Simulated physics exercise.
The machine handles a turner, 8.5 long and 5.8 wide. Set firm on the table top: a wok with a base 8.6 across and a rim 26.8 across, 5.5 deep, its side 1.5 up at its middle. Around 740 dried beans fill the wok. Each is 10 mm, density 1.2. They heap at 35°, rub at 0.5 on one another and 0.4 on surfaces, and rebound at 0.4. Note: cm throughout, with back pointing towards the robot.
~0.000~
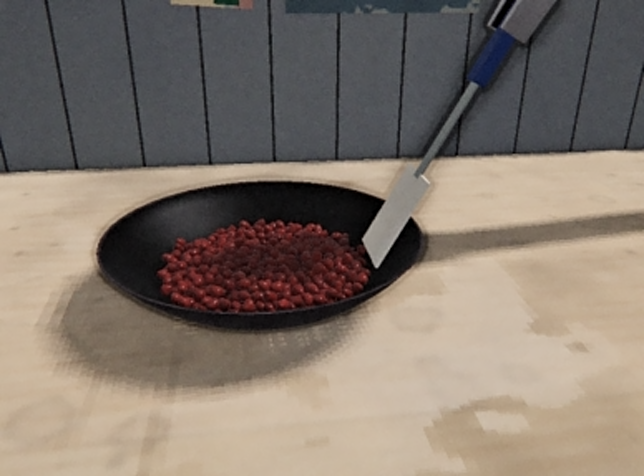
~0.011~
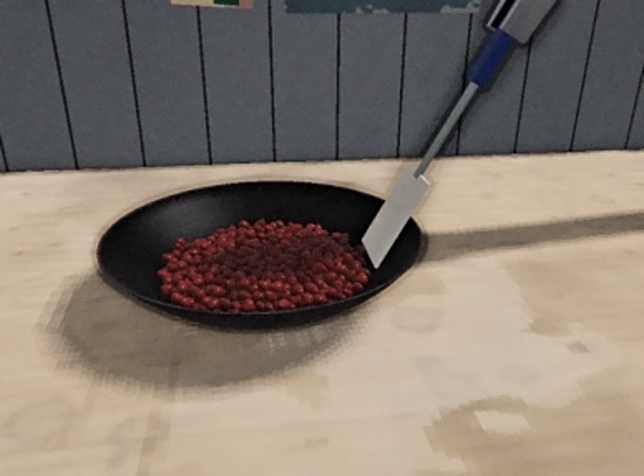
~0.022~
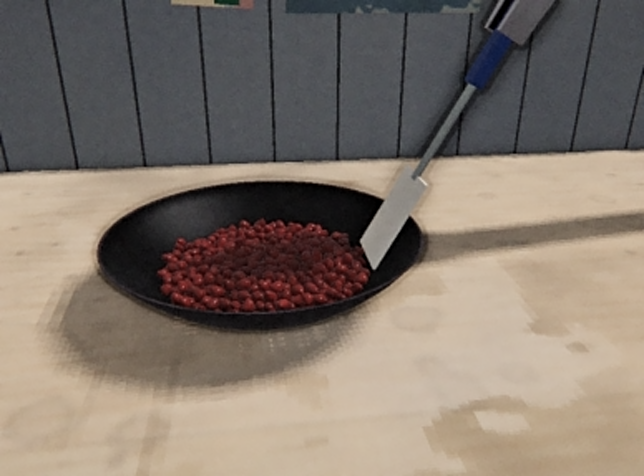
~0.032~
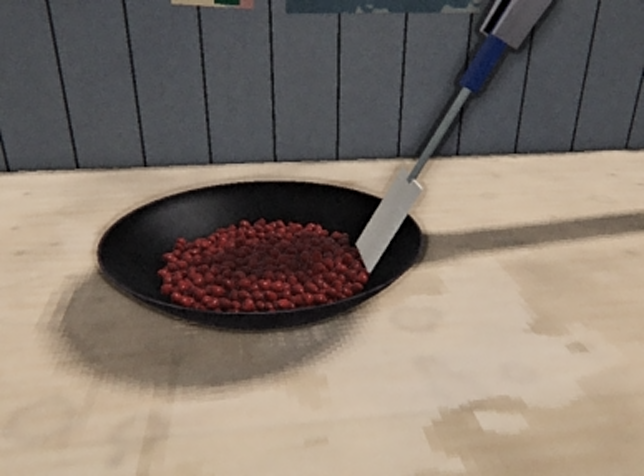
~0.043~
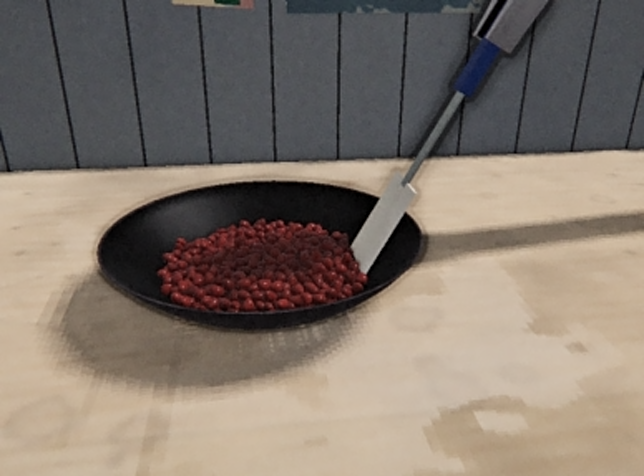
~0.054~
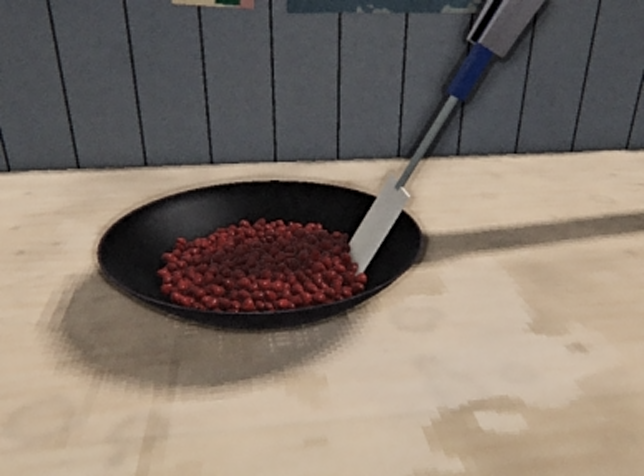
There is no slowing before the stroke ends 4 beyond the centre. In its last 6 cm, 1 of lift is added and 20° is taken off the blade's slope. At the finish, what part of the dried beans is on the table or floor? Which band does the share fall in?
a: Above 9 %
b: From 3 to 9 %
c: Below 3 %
c.
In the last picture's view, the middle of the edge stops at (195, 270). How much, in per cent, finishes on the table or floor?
The share ending on the table or floor is about 0 per cent.
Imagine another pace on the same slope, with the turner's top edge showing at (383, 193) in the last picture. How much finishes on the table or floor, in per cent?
0 %.
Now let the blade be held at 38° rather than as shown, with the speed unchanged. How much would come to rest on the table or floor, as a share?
Around 0 in a hundred.
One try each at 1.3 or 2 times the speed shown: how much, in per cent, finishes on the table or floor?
I'd say near 0 and then near 0 per cent.
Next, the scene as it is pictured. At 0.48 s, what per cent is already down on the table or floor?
It comes to some 0 in a hundred.
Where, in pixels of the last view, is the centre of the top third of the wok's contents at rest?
(170, 249).
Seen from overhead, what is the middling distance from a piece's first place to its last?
The answer is about 4 cm.
After 0.14 s, sloping 61°, highest piece 4 above the table; 737 in the wok.
After 0.23 s, sloping 51°, highest piece 6 above the table; 737 in the wok.
After 0.48 s, sloping 41°, highest piece 6 above the table; 737 in the wok.
After 1.53 s, sloping 41°, highest piece 6 above the table; 737 in the wok.
In the end, 737 in the wok. That is 0 % on the table or floor.
